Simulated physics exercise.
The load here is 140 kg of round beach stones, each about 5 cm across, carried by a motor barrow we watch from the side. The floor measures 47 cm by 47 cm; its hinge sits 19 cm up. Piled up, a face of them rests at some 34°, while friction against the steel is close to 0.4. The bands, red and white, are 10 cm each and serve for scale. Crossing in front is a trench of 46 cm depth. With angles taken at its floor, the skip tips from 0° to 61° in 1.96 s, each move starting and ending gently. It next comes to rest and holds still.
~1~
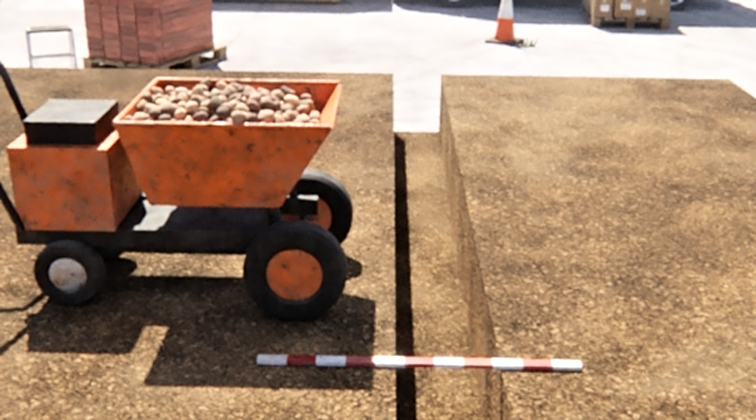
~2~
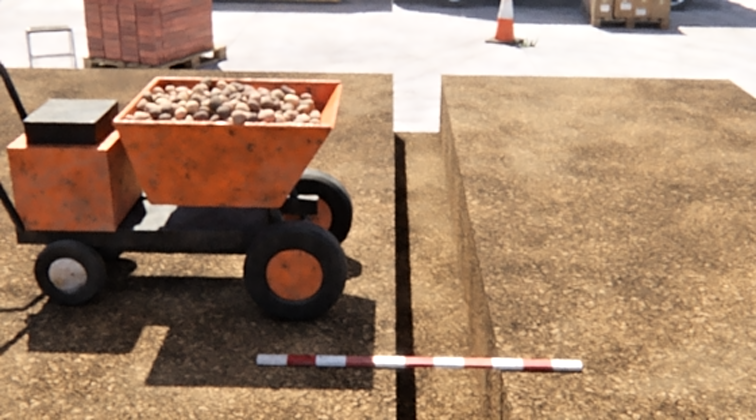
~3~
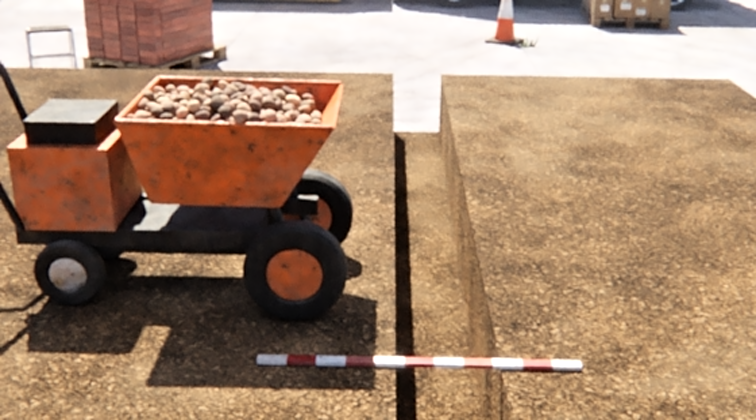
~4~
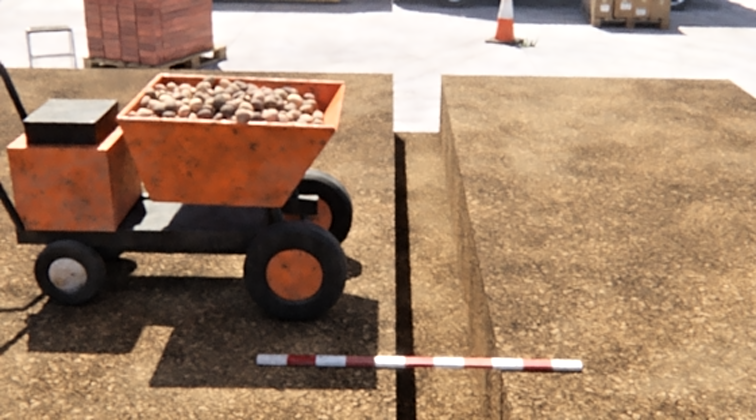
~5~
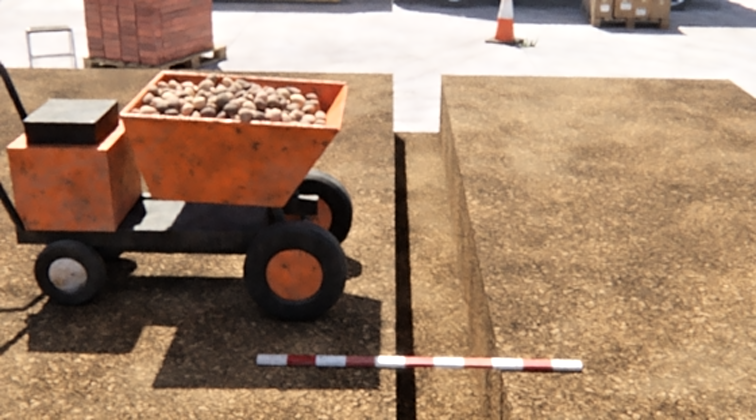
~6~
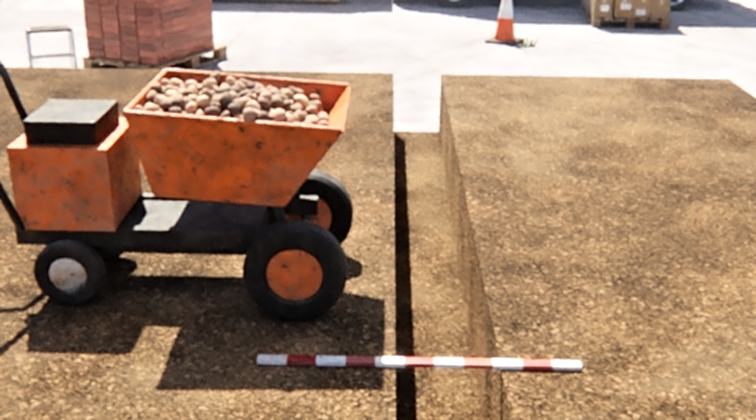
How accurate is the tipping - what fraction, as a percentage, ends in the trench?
Close to 44 in every hundred.
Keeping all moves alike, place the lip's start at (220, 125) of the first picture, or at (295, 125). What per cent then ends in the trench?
About 50 per cent first, then about 65 per cent.
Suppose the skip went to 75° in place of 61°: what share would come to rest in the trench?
About 55 per cent would end up in the trench.
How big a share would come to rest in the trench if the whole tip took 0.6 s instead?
25 %.
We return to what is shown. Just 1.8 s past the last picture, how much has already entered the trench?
15 per cent, give or take.
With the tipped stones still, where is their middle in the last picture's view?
Around (465, 368).
Then, 1.2 s after the last picture the floor is at 51°, 99 % in the skip, 1 % in the trench; the foremost stones are at (469, 226).
Then, 1.8 s after the last picture the floor is at 61°, 70 % in the skip, 14 % in the trench, 17 % past the trench; the foremost stones are at (600, 296).
Then, 2.1 s after the last picture the floor is at 61°, 54 % in the skip, 21 % in the trench, 24 % past the trench; the foremost stones are at (662, 285).
Then, 4.1 s after the last picture the floor is at 61°, 31 % in the skip, 44 % in the trench, 25 % past the trench; the foremost stones are at (697, 288).
